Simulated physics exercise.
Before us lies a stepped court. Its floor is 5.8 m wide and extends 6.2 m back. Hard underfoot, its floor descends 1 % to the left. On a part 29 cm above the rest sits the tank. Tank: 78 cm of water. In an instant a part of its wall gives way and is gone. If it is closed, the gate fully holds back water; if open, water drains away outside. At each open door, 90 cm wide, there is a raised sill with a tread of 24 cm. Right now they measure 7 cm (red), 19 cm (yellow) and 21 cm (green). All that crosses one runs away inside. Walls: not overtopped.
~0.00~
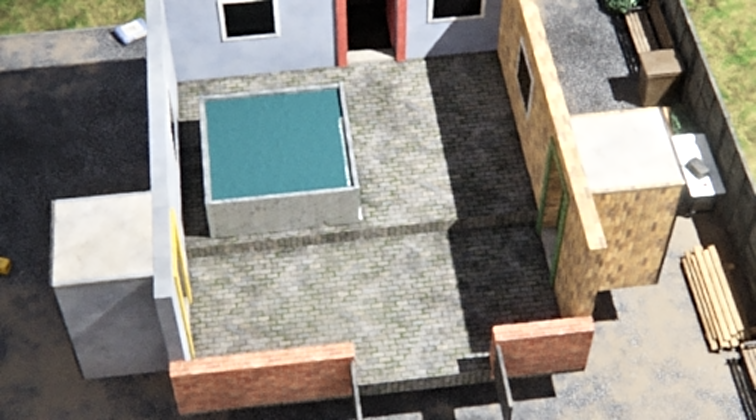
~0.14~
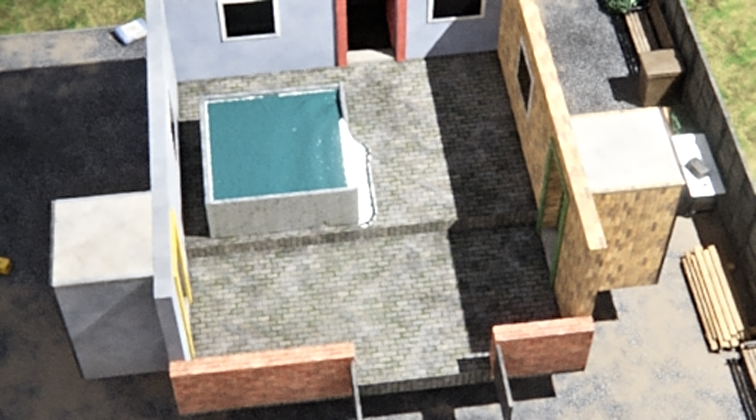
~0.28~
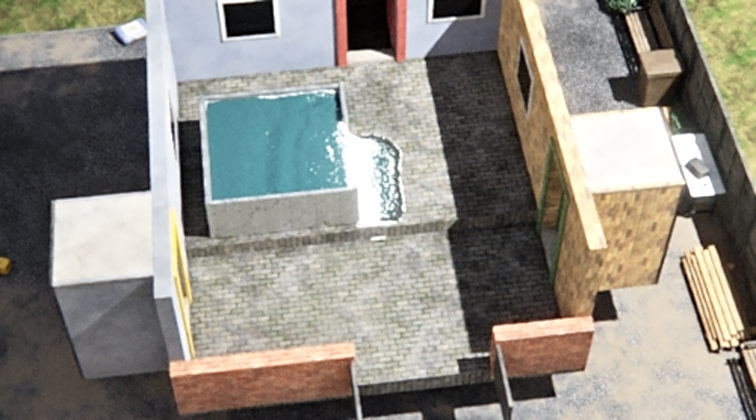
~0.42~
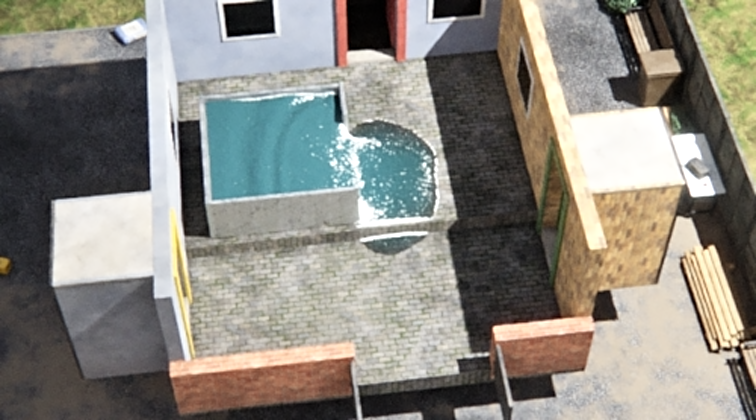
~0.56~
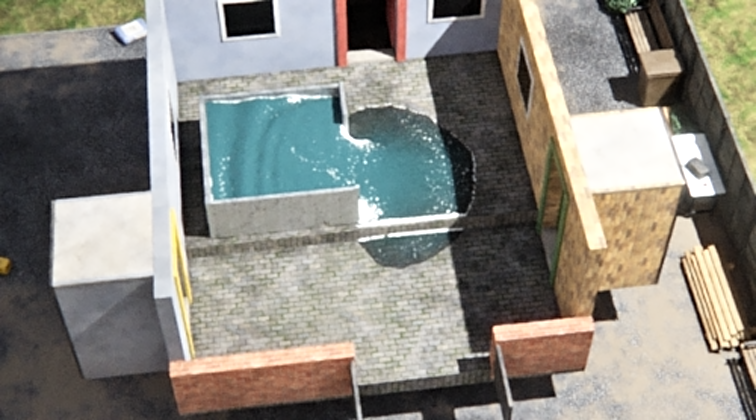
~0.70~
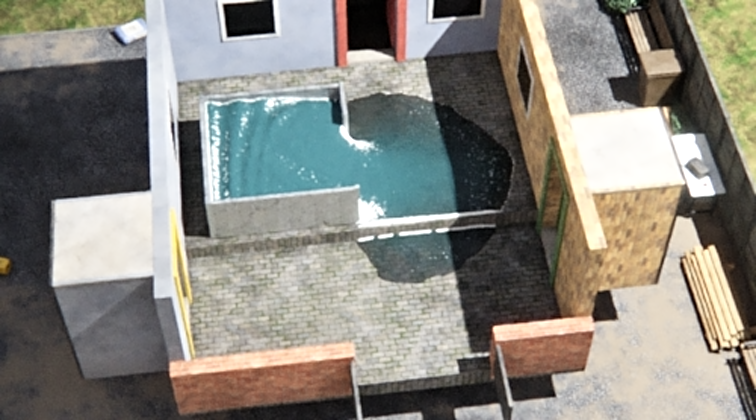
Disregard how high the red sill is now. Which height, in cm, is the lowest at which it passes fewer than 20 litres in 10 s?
Close to 6 cm.
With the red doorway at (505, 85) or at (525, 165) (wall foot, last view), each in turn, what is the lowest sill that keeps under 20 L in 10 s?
Roughly 19 cm, then roughly 35 cm.
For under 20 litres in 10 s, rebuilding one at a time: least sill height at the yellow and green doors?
Some 14.0 cm for yellow, some 24 cm for green.
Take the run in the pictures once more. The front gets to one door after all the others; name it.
It would be the yellow one.
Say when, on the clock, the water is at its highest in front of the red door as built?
The level tops out around 5.0 s.
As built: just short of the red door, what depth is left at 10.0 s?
Depth: Near 5.5 cm.
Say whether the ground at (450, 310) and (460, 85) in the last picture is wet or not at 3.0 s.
Well, the first is soaked and the second soaked.
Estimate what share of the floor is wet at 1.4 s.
Wet share: Around 40 %.
After 1.4 s water covers 40 % of the floor, deepest (41 cm) near (530, 182); it has not reached the red door.
After 3.0 s water covers 55 % of the floor, deepest (46 cm) near (568, 347); 9 cm at the red door, 0 litres in over its 7 cm sill.
After 10.0 s water covers 95 % of the floor, deepest (19 cm) near (189, 283); 6 cm at the red door, 11 litres in over its 7 cm sill.
At the red door as built, the water arrived by 1.6 s and peaked near 9 cm at 4.8 s.
With a sill of 5.5 cm, 25 litres would have come in within the 10 s; with 6.5 cm, 15 litres. So under 20 litres takes about 6 cm.
